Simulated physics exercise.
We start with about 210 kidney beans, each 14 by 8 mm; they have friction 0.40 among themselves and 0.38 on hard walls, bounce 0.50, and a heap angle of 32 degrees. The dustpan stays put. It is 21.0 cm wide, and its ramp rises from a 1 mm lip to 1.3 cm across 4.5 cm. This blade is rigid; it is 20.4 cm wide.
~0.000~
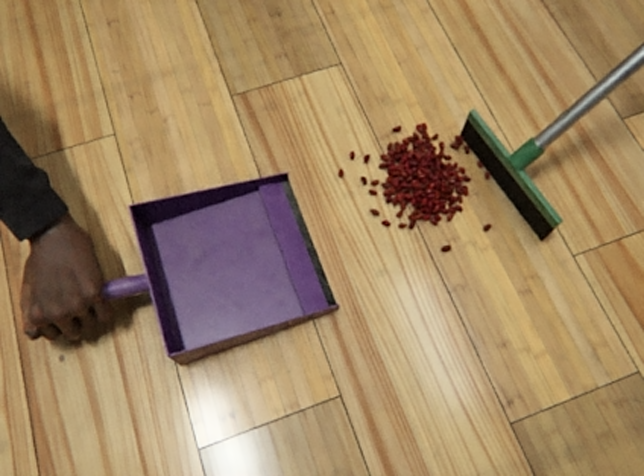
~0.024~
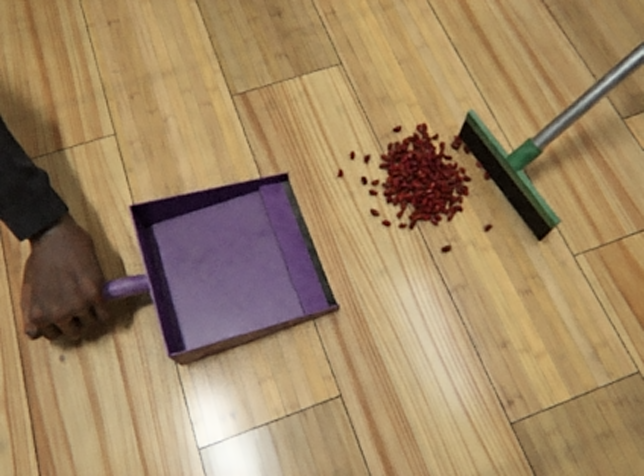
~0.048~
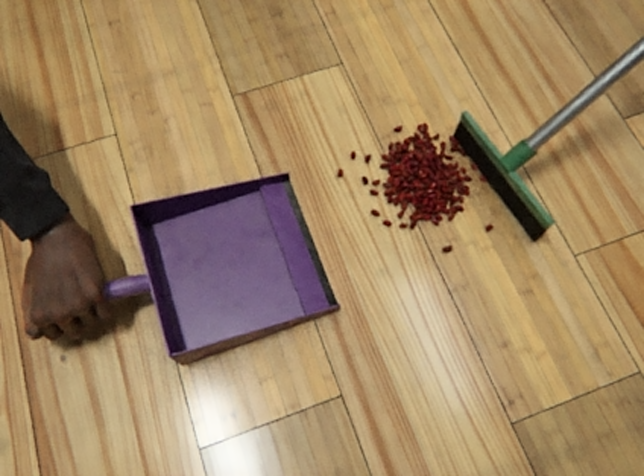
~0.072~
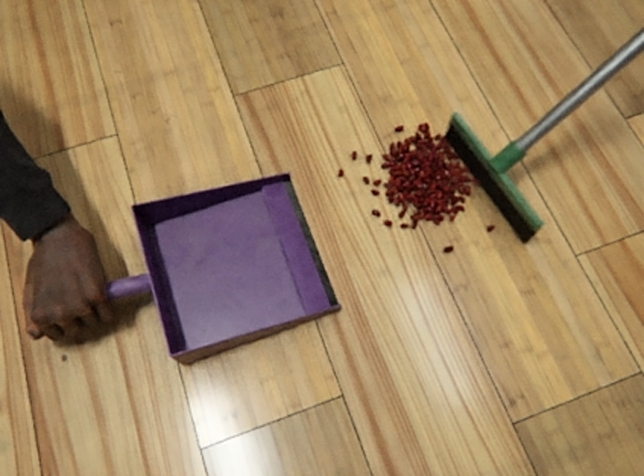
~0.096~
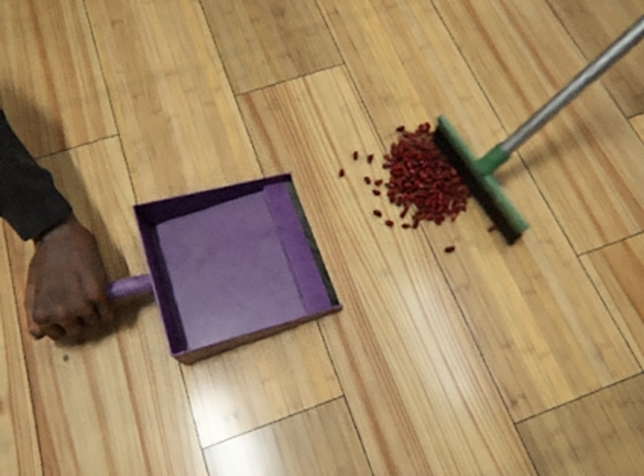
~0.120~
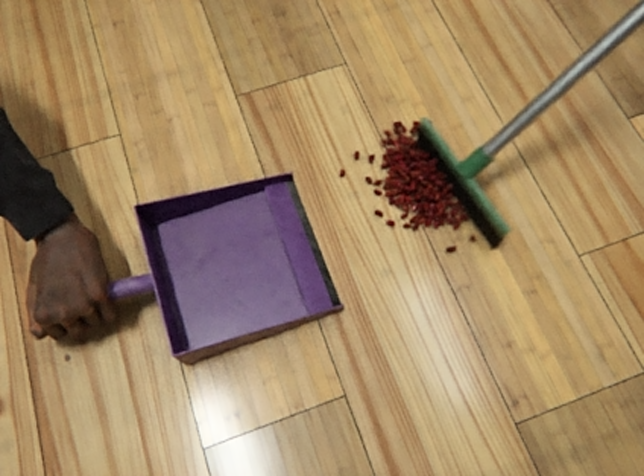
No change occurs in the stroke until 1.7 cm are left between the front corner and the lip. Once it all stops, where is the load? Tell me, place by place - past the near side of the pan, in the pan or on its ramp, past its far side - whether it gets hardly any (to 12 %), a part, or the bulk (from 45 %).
Past the pan's near side gets hardly any. In the pan or on its ramp gets the bulk. Past the pan's far side gets a part.
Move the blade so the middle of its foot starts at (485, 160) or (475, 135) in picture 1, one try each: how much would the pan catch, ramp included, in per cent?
Around 50 percent, then around 30 percent.
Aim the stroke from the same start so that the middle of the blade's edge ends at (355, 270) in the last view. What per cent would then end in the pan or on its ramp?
Some 50 percent.
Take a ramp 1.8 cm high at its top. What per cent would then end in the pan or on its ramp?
Something like 45 per cent, ramp included.
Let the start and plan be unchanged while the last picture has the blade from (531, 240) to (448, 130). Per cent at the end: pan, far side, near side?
Pan: 35, far side: 20, near side: 5.
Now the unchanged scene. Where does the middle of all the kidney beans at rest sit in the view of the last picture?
About (293, 225).
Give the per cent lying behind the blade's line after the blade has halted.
Roughly 5 percent of it.
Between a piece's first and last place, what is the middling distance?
The figure is about 22 cm.
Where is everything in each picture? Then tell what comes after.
Blade from (556, 223) to (472, 116), moved 0.0 cm, 0 of the pieces shifted so far; middle of the pieces at (420, 179); pan at (225, 271), in the first frame.
Blade from (554, 224) to (470, 116), moved 0.3 cm, 0 of the pieces shifted so far; middle of the pieces at (420, 179), in the second frame.
Blade from (548, 225) to (464, 117), moved 1.3 cm, 6 of the pieces shifted so far; middle of the pieces at (421, 179), in the third frame.
Blade from (538, 227) to (454, 119), moved 2.9 cm, 8 of the pieces shifted so far; middle of the pieces at (422, 179), in the fourth frame.
Blade from (523, 230) to (440, 121), moved 5.2 cm, 74 of the pieces shifted so far; middle of the pieces at (422, 179), in the fifth frame.
Blade from (505, 233) to (424, 124), moved 7.9 cm, 197 of the pieces shifted so far; middle of the pieces at (414, 180); pan at (230, 271). The blade's pace is about 1.13 m/s, heading 10 degrees away from the viewer's side, in the sixth frame.
After 0.22 s, middle of the blade 11 cm from the lip; 0 % over the lip, far side 15 %, near side 0 %.
After 0.28 s, middle of the blade 5 cm from the lip; 5 % over the lip, far side 20 %, near side 0 %.
After 0.48 s, middle of the blade 3 cm from the lip; 55 % over the lip, far side 20 %, near side 5 %.
At rest (2.7 s), near side 5 %, pan 55 %, far side 20 %, in front of the lip or behind the blade 20 %.
